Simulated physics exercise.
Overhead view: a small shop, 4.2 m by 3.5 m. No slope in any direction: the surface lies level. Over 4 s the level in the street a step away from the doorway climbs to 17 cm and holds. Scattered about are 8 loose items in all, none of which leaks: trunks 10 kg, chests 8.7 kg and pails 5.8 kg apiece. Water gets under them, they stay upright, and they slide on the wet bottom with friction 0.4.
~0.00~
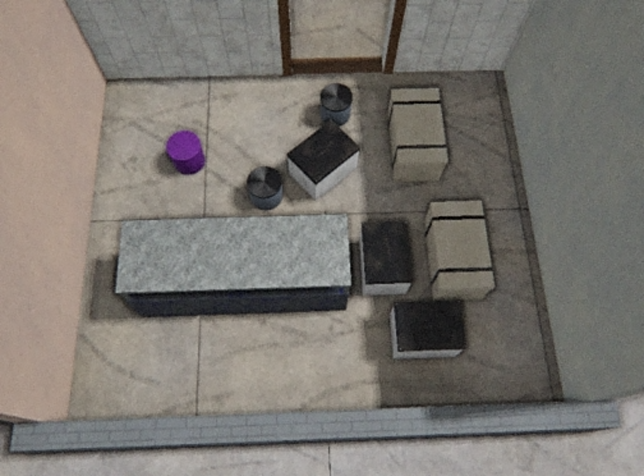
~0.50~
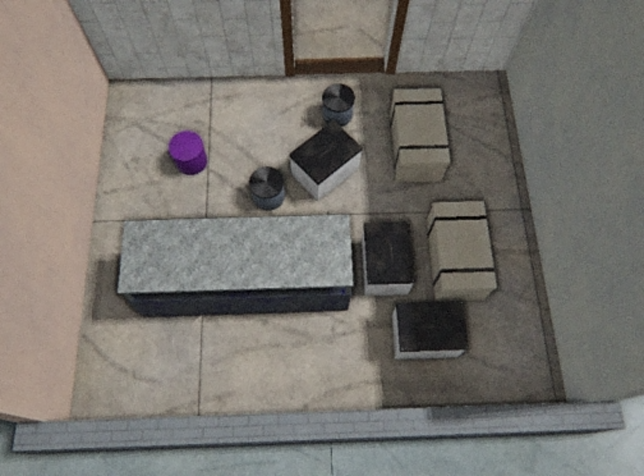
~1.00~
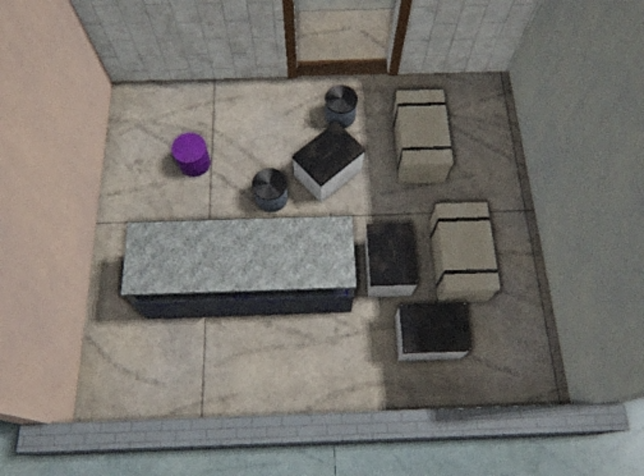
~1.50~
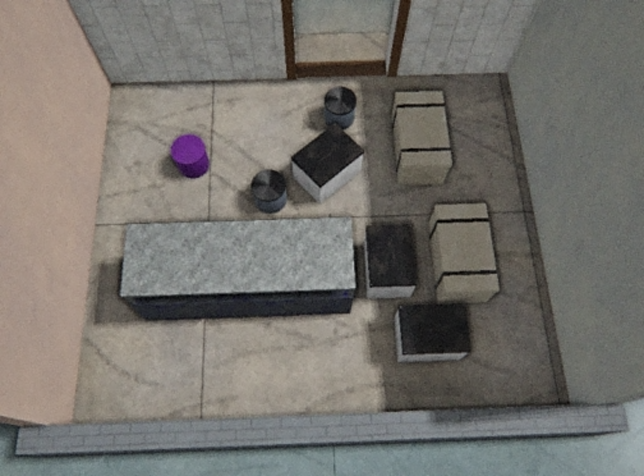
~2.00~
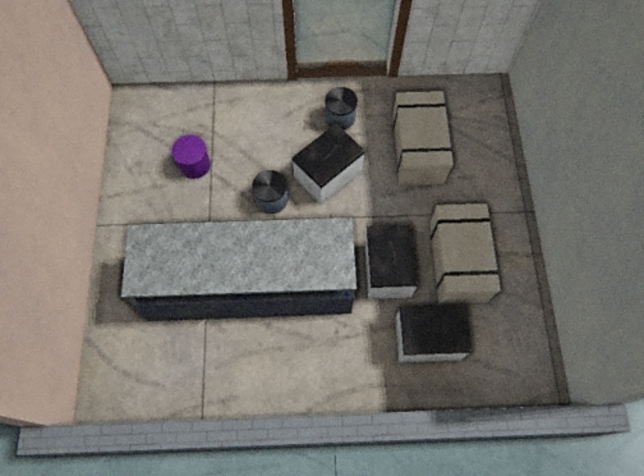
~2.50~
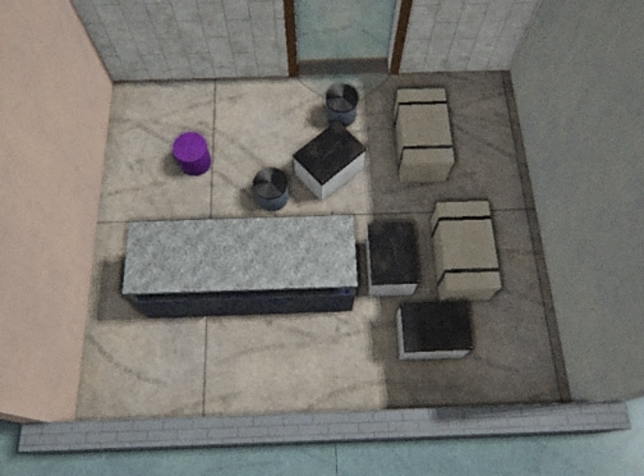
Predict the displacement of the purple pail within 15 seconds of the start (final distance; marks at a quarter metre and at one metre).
Looks like it will keep its position.
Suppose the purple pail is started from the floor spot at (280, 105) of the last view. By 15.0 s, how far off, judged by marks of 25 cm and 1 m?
It is nudged along.
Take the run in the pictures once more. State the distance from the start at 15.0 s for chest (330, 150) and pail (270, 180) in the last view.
Respectively 140 and 140 cm.
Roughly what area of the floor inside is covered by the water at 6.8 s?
About 10.5 m2.
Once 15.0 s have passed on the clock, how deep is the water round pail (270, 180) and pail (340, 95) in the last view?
Some 7 cm at the first, some 7 cm at the second.
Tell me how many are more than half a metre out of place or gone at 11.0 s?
Tally at that time: 7.
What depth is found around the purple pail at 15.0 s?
The depth there is around 6 cm.
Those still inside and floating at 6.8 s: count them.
4 at that moment.
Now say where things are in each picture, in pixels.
The purple pail at (183, 145) rests on the ground; 0.0 m2 under water; 0 of 8 have shifted, in the first frame.
The purple pail at (186, 146), on the bottom; 0.0 m2 under water; 0 of 8 have shifted, in the second frame.
The purple pail at (189, 147), on the bottom; water covers 0.0 m2; 0 of 8 have shifted, in the third frame.
The purple pail at (188, 149) rests on the ground; water covers 0.0 m2; 0 of 8 have shifted, in the fourth frame.
The purple pail at (189, 149), on the bottom; 0.0 m2 under water; 0 of 8 have shifted, in the fifth frame.
The purple pail at (190, 147) rests on the ground; 0.2 m2 under water; 0 of 8 have shifted, in the sixth frame.
After 3.5 s the purple pail is near (190, 147), 0.0 m from its start, aground; 0 afloat.
After 6.8 s the purple pail is near (189, 147), 0.0 m from its start, aground; 4 afloat.
After 11.0 s the purple pail is near (189, 147), 0.0 m from its start, aground; 6 afloat.
After 15.0 s the purple pail is near (196, 141), 0.1 m from its start, aground; 6 afloat.
